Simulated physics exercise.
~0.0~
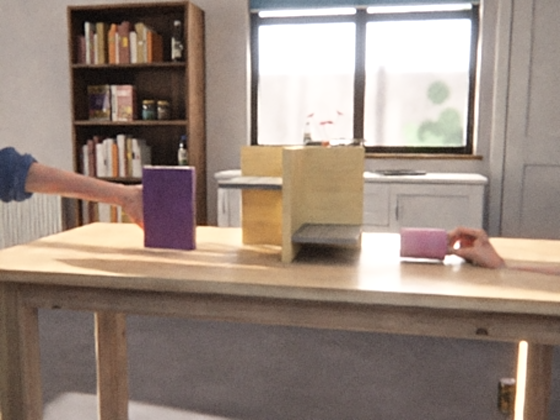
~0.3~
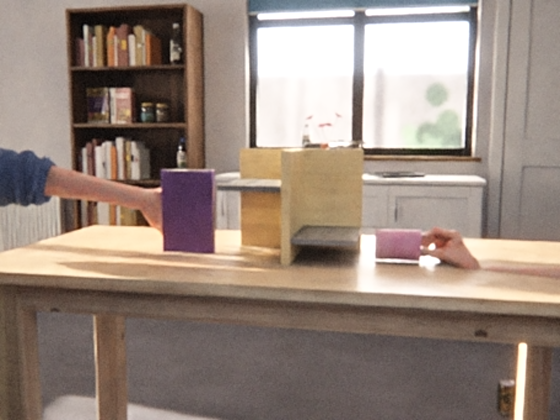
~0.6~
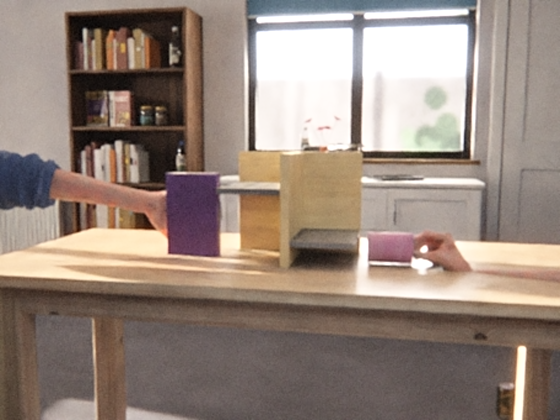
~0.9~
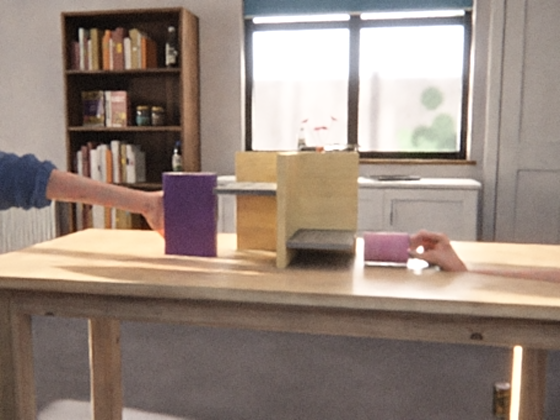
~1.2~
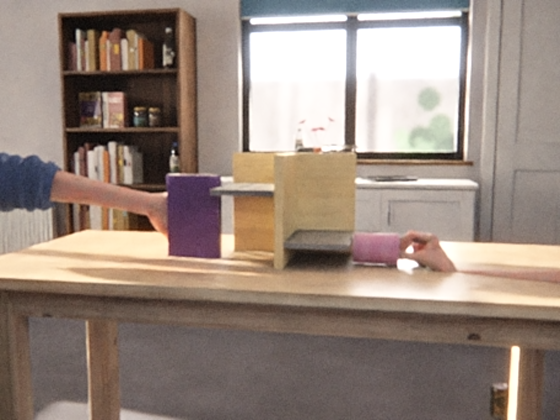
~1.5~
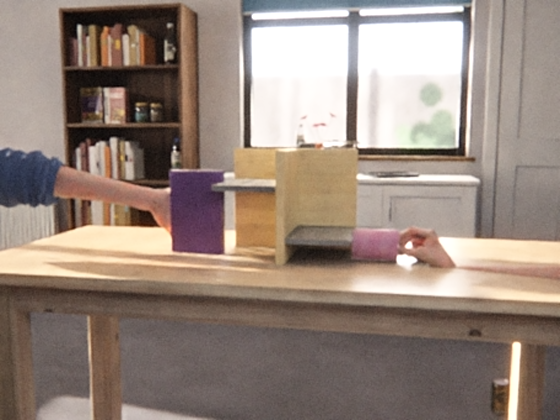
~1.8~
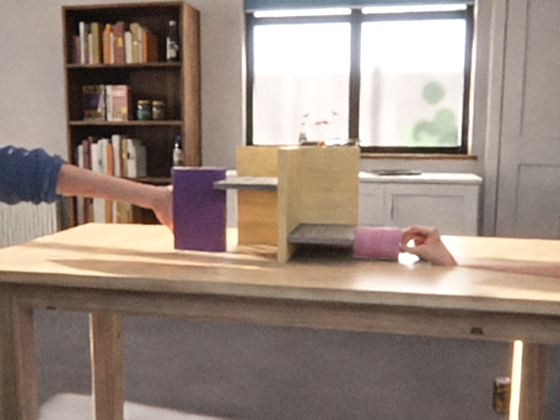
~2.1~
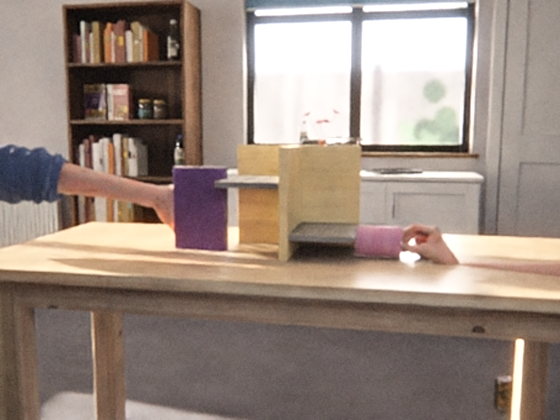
Two hands sliding an upright purple book and a pink beaker on its side toward a low shelf, both stopping at its edges.
